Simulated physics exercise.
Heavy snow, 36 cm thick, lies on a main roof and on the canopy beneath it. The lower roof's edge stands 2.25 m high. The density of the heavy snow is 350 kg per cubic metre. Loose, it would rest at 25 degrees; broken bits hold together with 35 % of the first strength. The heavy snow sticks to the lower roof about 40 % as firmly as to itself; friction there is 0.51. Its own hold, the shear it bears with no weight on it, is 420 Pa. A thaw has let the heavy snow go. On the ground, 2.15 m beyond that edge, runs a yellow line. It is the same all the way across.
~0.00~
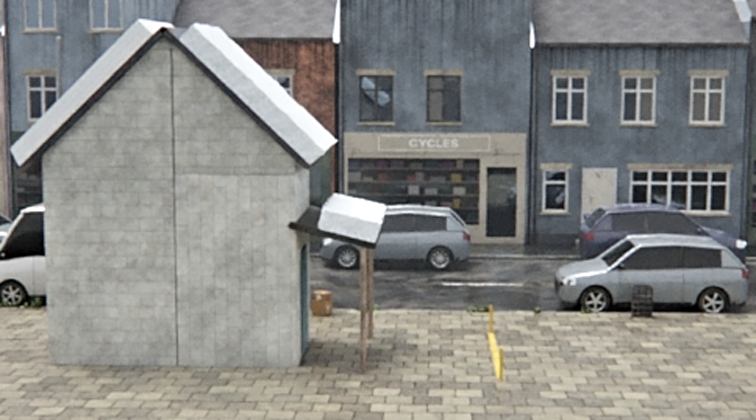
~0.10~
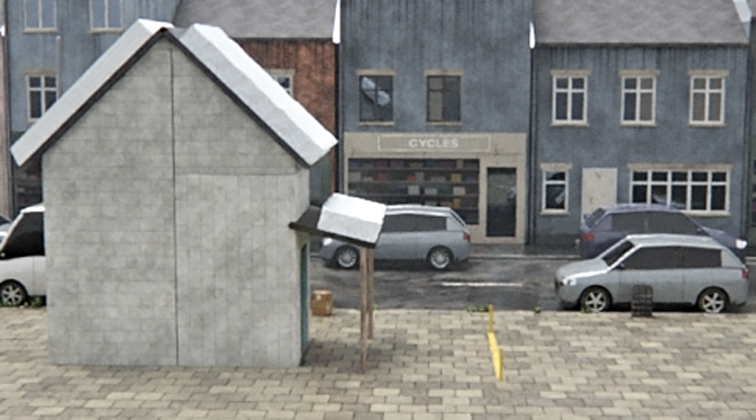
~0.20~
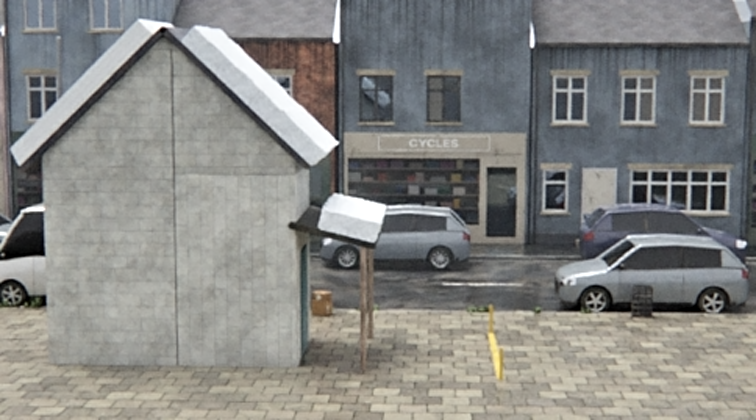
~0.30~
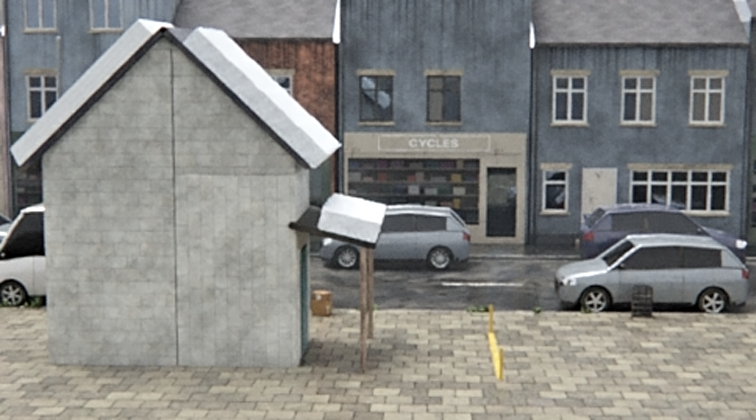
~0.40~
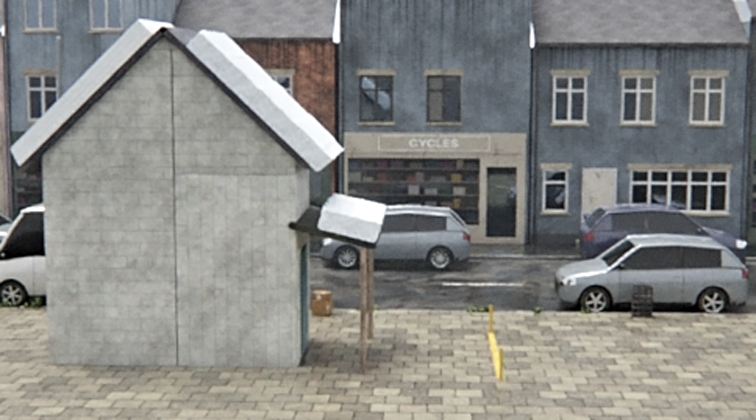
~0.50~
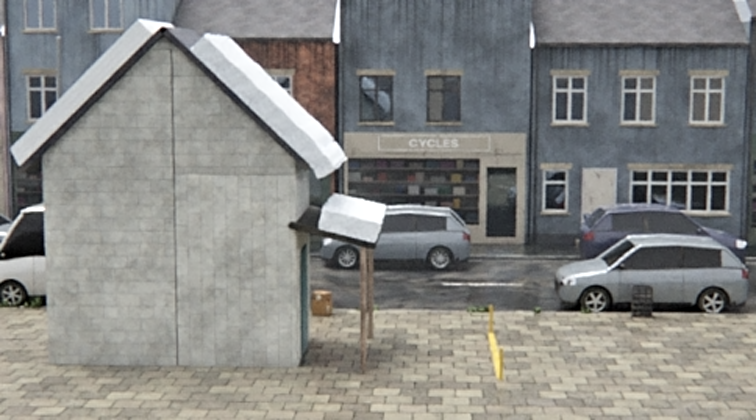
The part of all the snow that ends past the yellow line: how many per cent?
It comes to some 35 %.
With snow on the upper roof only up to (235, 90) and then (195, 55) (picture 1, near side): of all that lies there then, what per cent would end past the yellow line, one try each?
In turn about 16 %, 30 %.
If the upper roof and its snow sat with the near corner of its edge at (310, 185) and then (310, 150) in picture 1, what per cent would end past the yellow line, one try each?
In that order: 25 %, 40 %.
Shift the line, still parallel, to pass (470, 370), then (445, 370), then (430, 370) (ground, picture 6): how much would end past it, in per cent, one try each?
In that order: 45 %, 55 %, 60 %.
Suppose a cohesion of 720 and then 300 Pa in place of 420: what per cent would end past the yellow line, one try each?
In turn about 25 %, 35 %.
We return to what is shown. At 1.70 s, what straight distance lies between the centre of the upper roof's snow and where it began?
Some 2.8 m.
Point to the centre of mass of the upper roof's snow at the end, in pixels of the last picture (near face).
Near (489, 341).
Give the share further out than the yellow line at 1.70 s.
Near 0 %.
After 1.05 s, none is below the lower edge and 0 % is past the line.
After 1.70 s, 18 % is below the lower edge and 0 % is past the line.
After 2.35 s, 73 % is below the lower edge and 11 % is past the line.
After 3.00 s, 77 % is below the lower edge and 35 % is past the line.
After 3.70 s, at the end, 77 % is below the lower edge and 35 % is past the line.
